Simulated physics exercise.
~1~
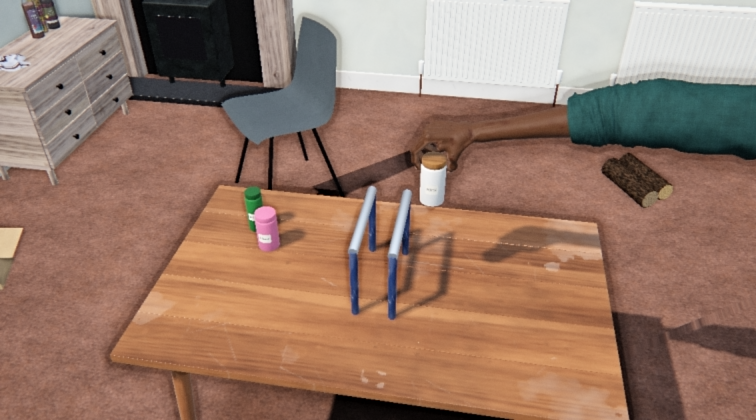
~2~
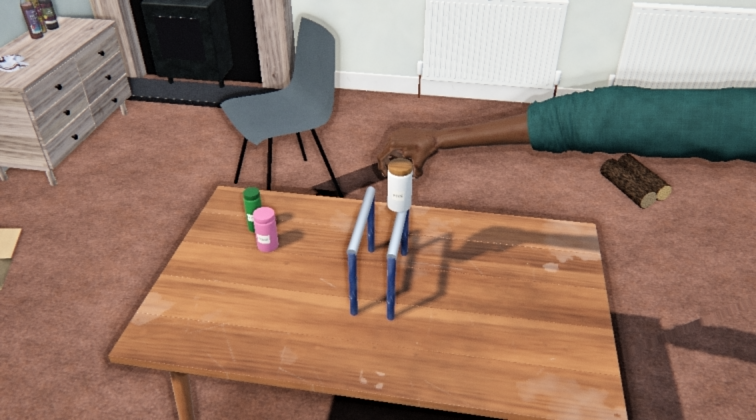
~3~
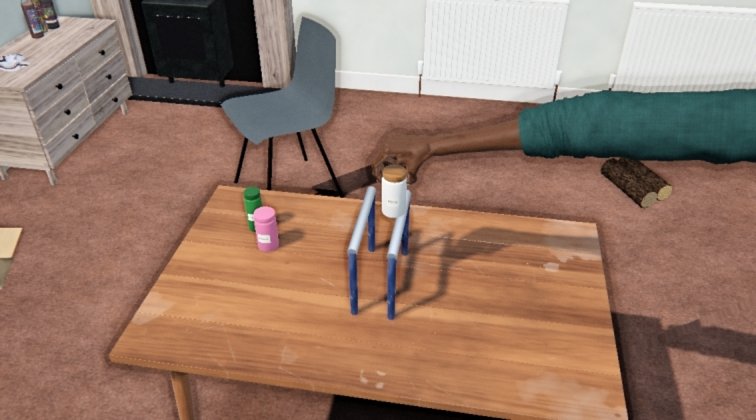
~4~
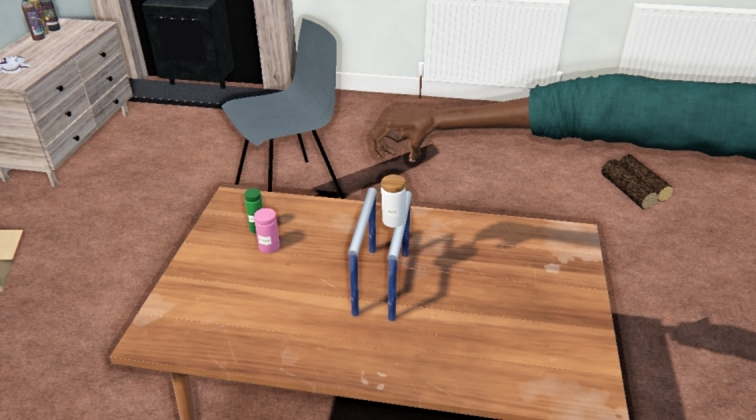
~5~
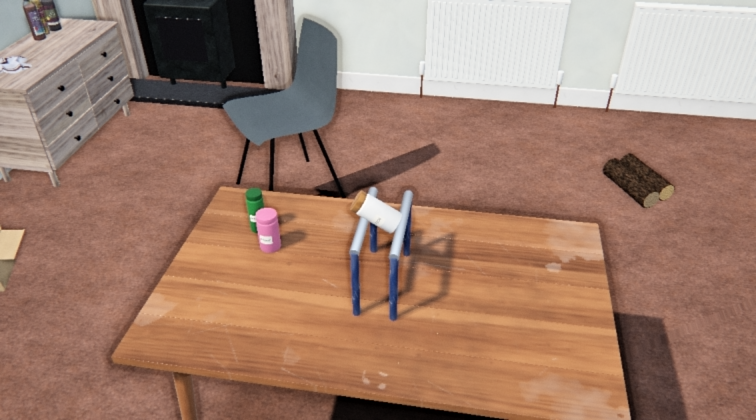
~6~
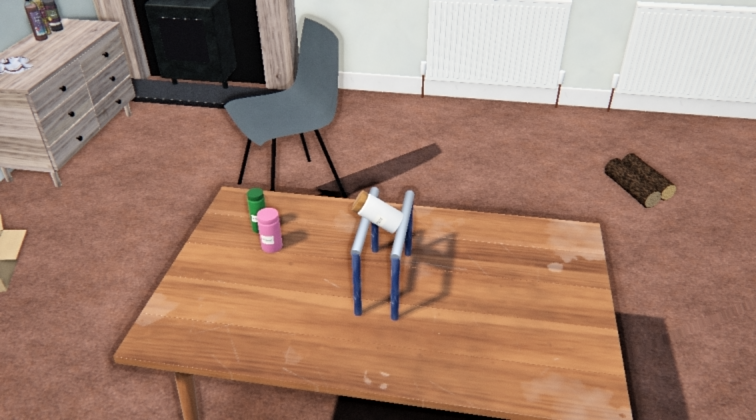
A hand lowers a white jar between two ledges, releases it, and it lodges tilted.
